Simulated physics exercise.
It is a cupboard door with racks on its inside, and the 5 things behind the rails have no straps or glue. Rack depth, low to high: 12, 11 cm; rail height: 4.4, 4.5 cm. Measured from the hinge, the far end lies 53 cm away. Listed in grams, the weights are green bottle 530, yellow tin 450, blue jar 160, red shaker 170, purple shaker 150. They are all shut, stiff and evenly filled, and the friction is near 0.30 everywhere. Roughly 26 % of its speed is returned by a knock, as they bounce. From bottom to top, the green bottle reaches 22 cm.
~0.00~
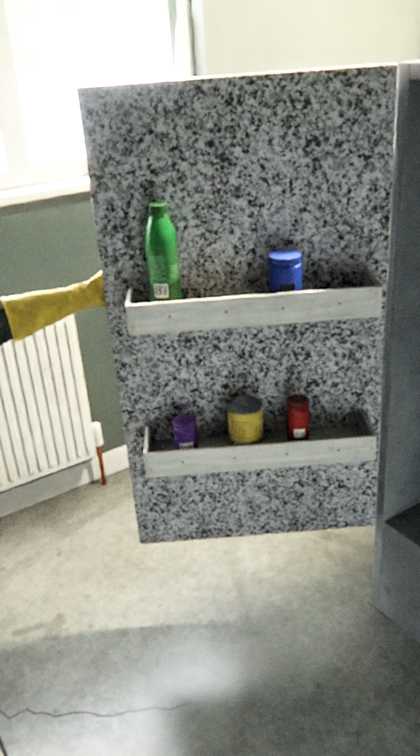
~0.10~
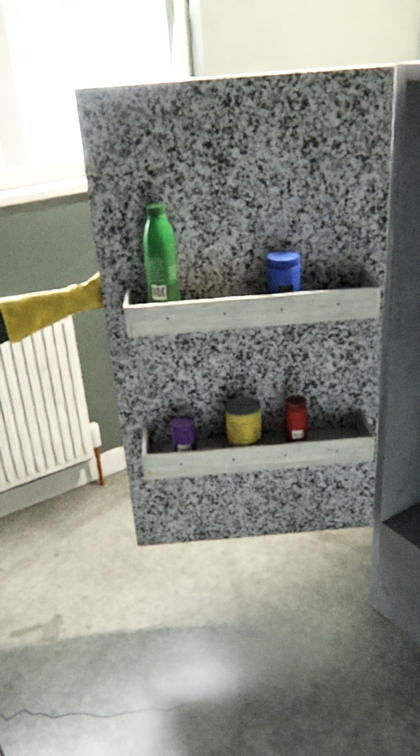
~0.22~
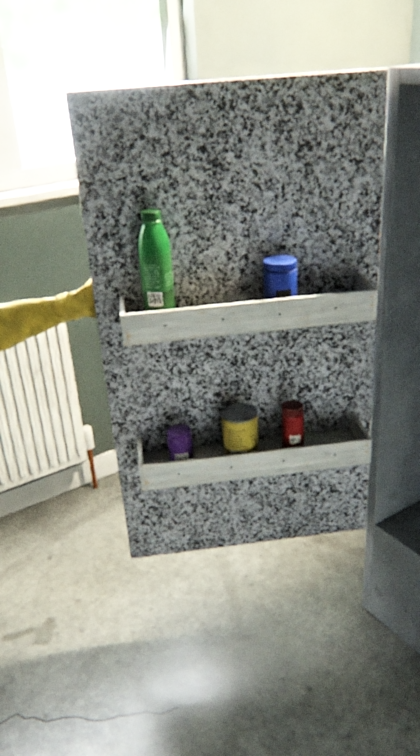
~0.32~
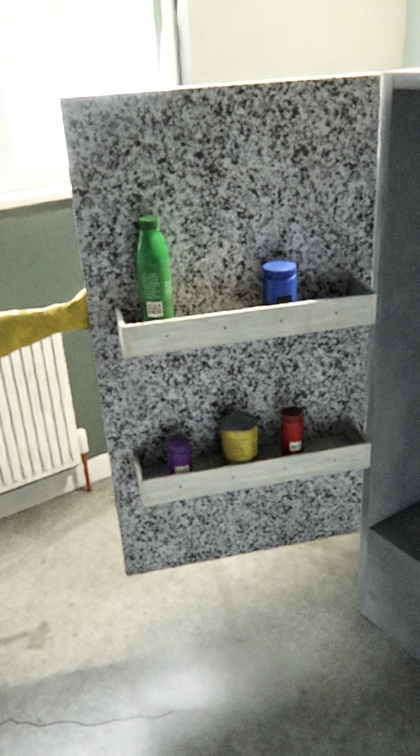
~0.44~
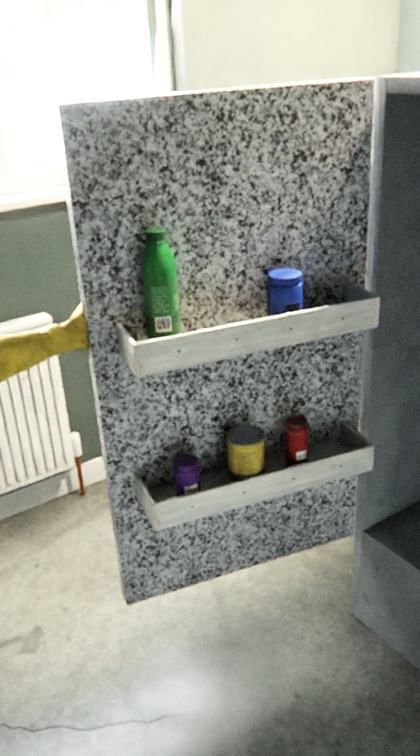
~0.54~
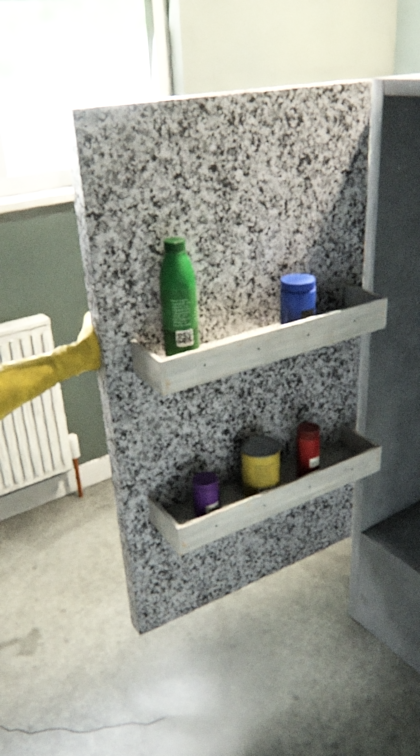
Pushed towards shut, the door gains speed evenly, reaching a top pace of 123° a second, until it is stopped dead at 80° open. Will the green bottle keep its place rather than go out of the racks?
No, it goes out of the racks.
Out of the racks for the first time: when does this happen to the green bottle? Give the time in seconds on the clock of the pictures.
0.8 s or so.
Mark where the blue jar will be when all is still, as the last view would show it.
Roughly at (326, 311) in the last picture.
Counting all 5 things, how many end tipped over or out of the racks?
Count: 1.
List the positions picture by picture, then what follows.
The first picture shows open by 120°; green bottle (163, 260); yellow tin (246, 427).
The second picture shows open by 119°; red shaker (296, 425); purple shaker (184, 440).
The third picture shows open by 116°; yellow tin (240, 436); blue jar (280, 287).
The fourth picture shows open by 111°; red shaker (292, 437); purple shaker (180, 461).
The fifth picture shows open by 103°; yellow tin (246, 459); blue jar (285, 301).
The sixth picture shows open by 93°; green bottle (179, 303); red shaker (308, 453).
After 0.74 s, open by 80°; green bottle 23° off upright near (245, 321); red shaker moved 2 cm.
After 1.04 s, open by 80°; green bottle now out of the racks; red shaker moved 2 cm.
After 1.24 s, open by 80°; purple shaker moved 5 cm; red shaker moved 2 cm.
After 1.44 s, open by 80°; purple shaker moved 4 cm; red shaker moved 2 cm.
In the end (1.7 s), out of the racks, green bottle; the other 4 under 5 cm from the start.
